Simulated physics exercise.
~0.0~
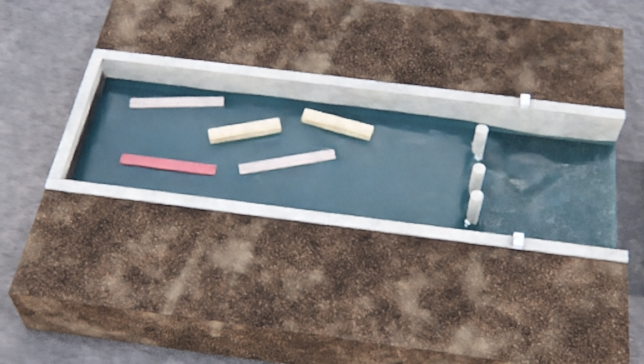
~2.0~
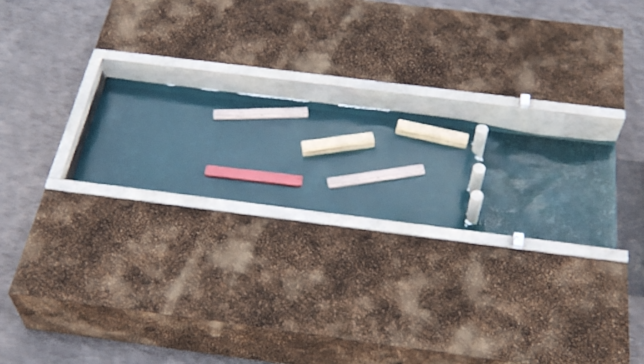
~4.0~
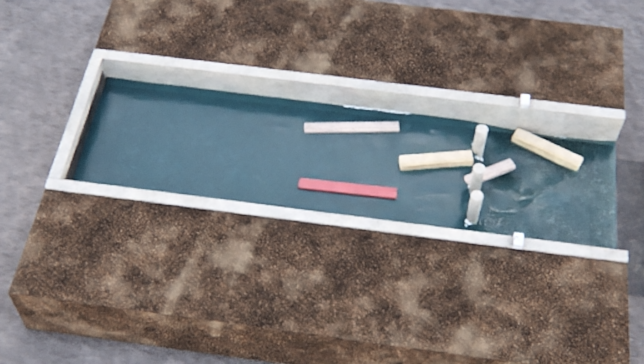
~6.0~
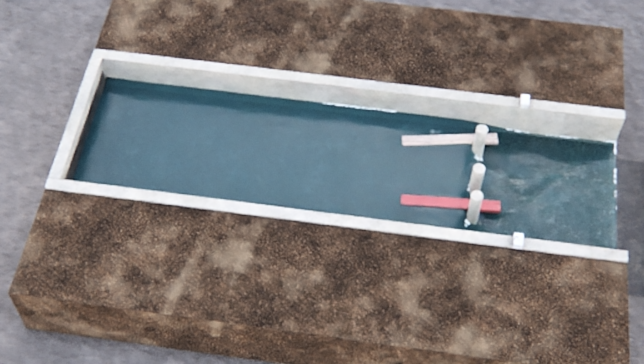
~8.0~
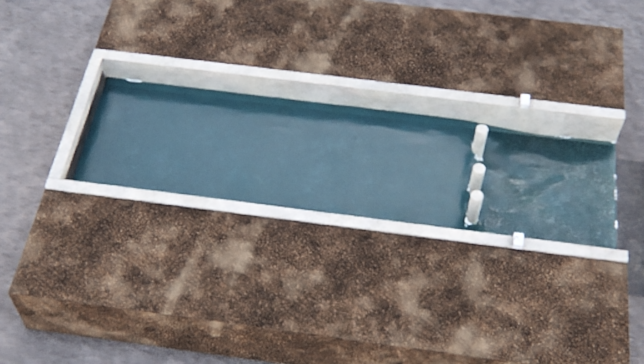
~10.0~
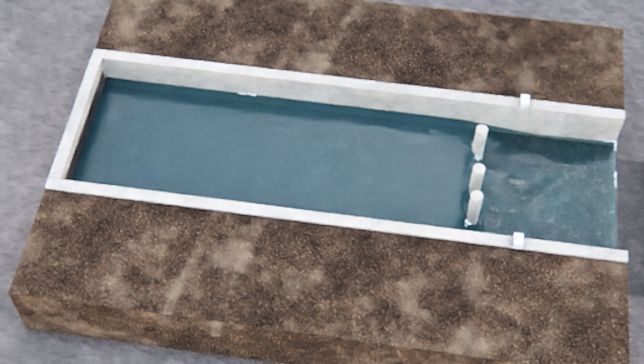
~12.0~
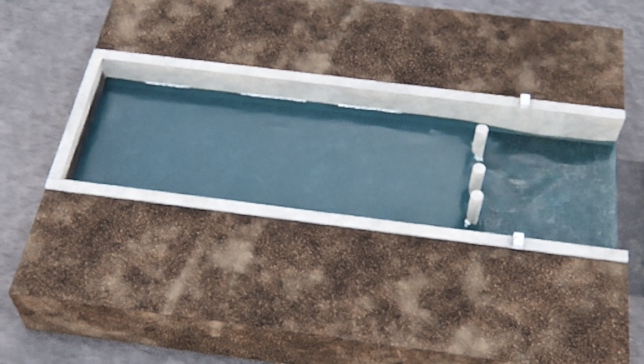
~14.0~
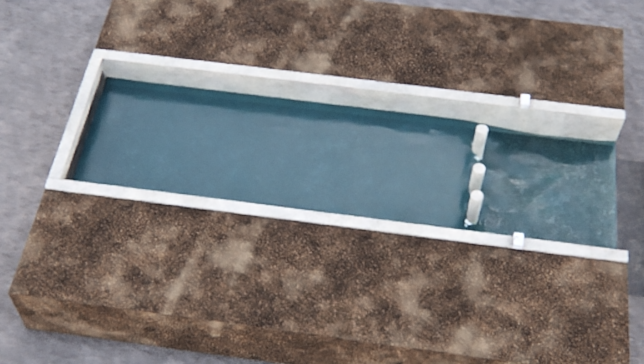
In the video, a red plank, two pale planks and two cream beams drift right along a water-filled ditch toward a row of white posts, the beams leading. All pass out of view, leaving only water flowing between the white banks.
